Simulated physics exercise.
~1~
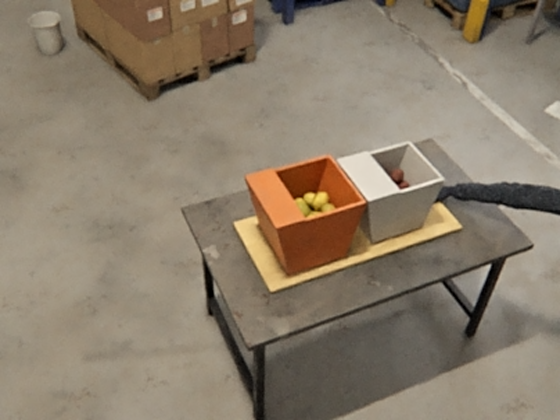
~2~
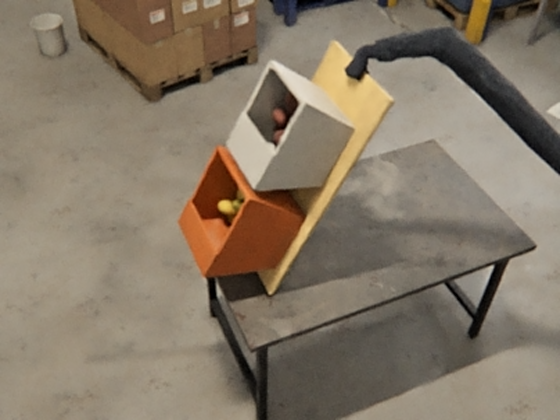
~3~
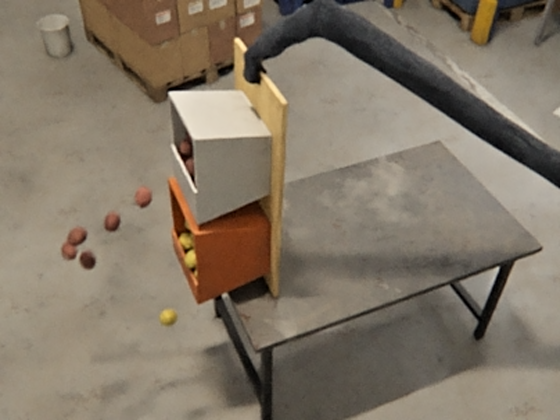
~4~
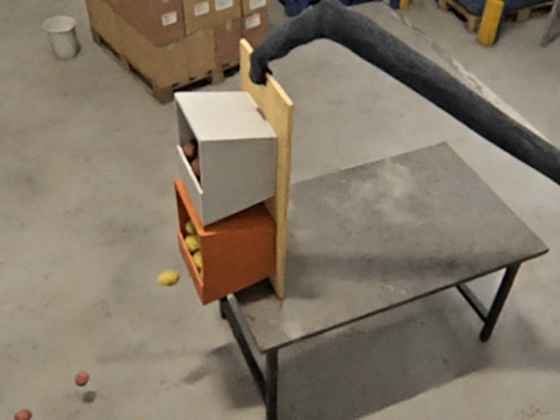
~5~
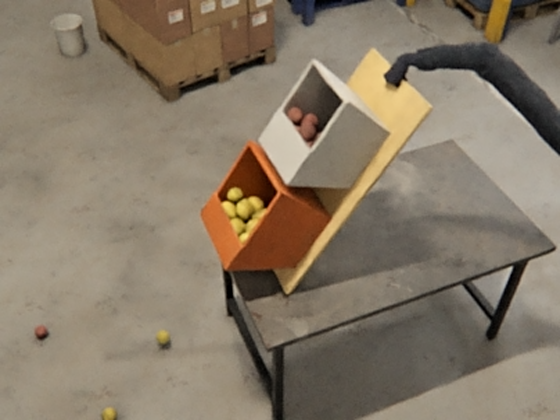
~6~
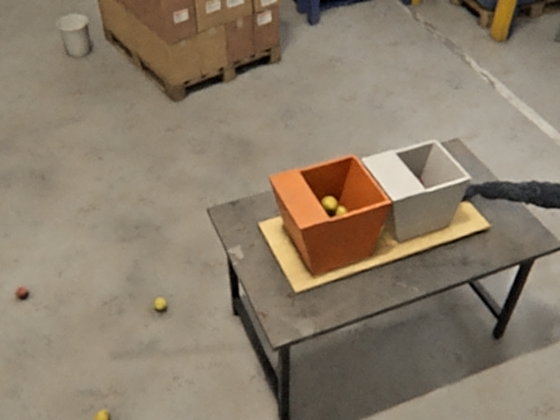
In this clip, a dark, hose-like arm tips a board holding an orange crate of yellow fruit and a white crate of red potatoes upright on its left edge, spilling a few pieces to the floor, then lowers it back onto the table with both crates attached.
